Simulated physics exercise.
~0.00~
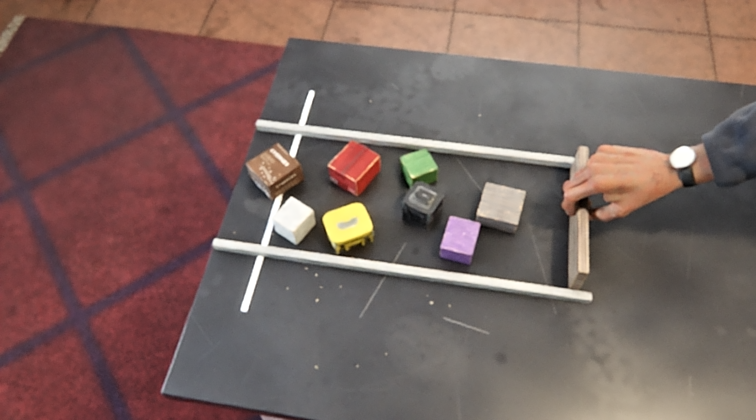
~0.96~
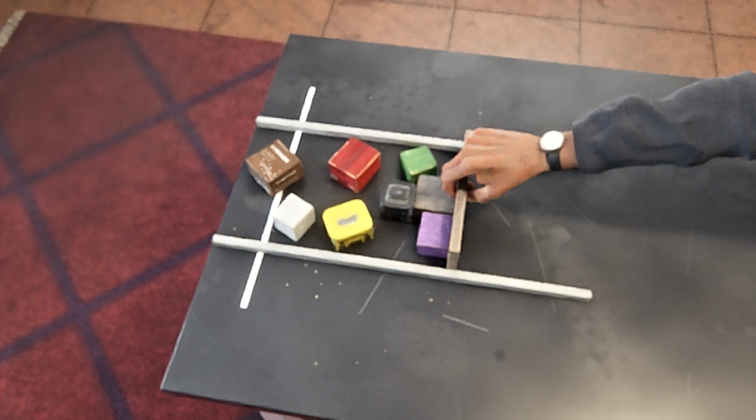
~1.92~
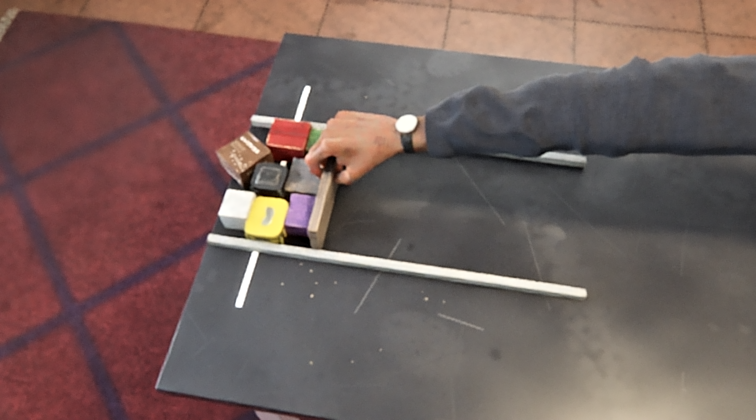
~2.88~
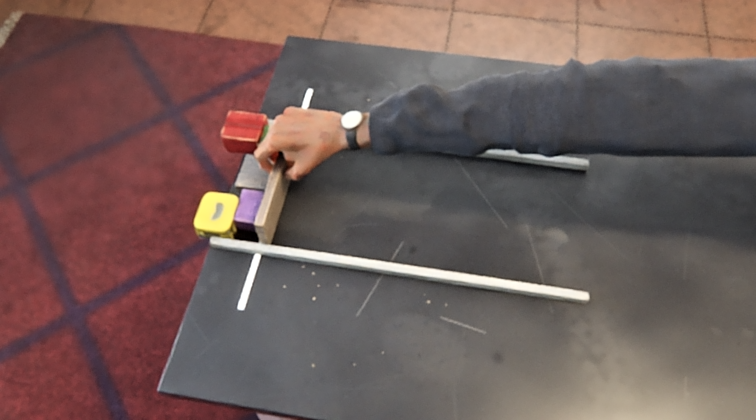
The video shows a hand sliding an upright board leftward between two rails on a dark table, sweeping colourful blocks and small boxes toward the edge until the white block, brown box and black case drop off, while the red and yellow ones end up at the edge.
